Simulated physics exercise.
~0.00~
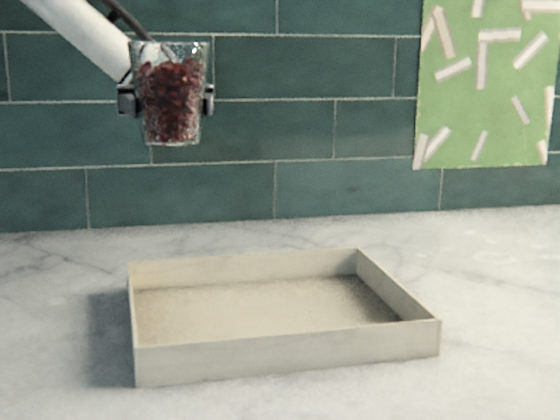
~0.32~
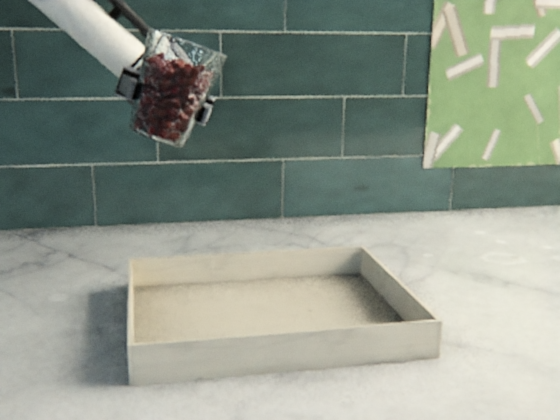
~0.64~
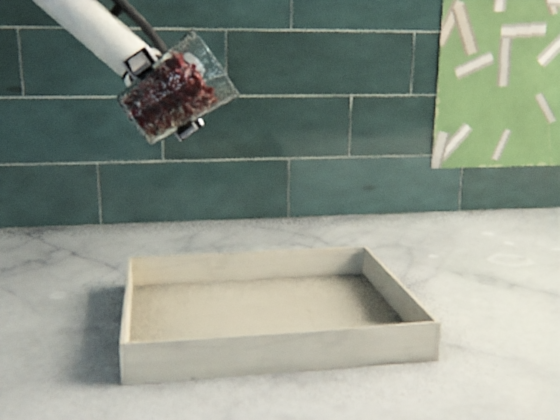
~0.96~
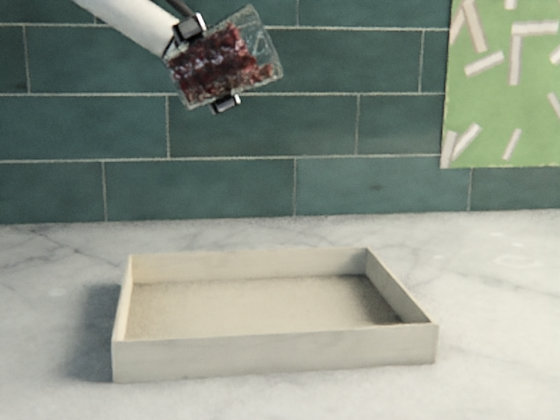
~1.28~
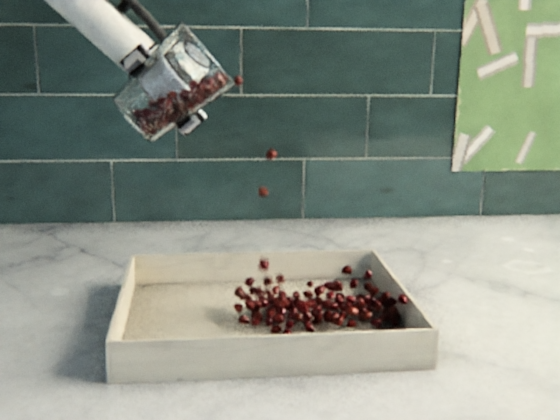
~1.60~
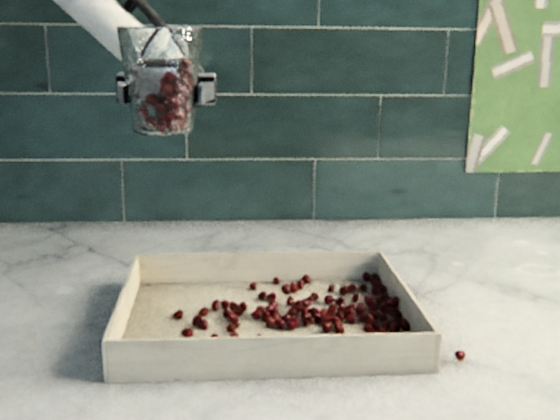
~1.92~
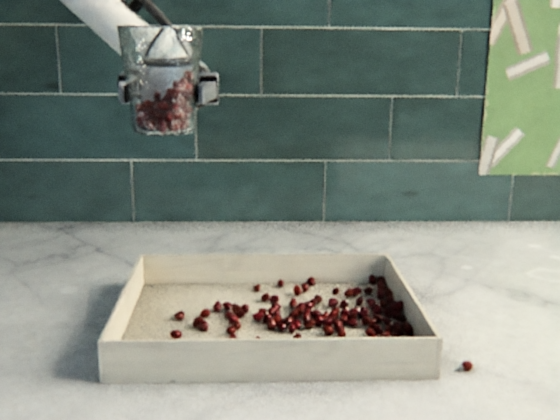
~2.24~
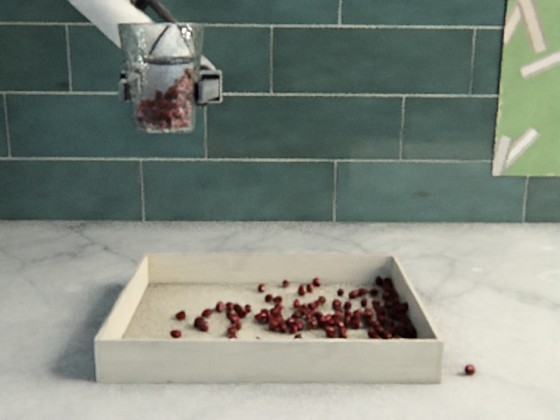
A white robotic arm with a dark gripper holds a clear beaker of dark red beans above a shallow, cream-coloured rectangular tray. The tray sits on a pale marbled counter before teal wall tiles, with a green patterned panel at upper right, seen from slightly above as the view drifts gently sideways. The arm tips the beaker rightward until it lies nearly on its side, and beans tumble into the tray's right half. It then swings the beaker back upright, with some beans still inside. The rest lie scattered across the tray, and a single bean rests on the counter to its right.
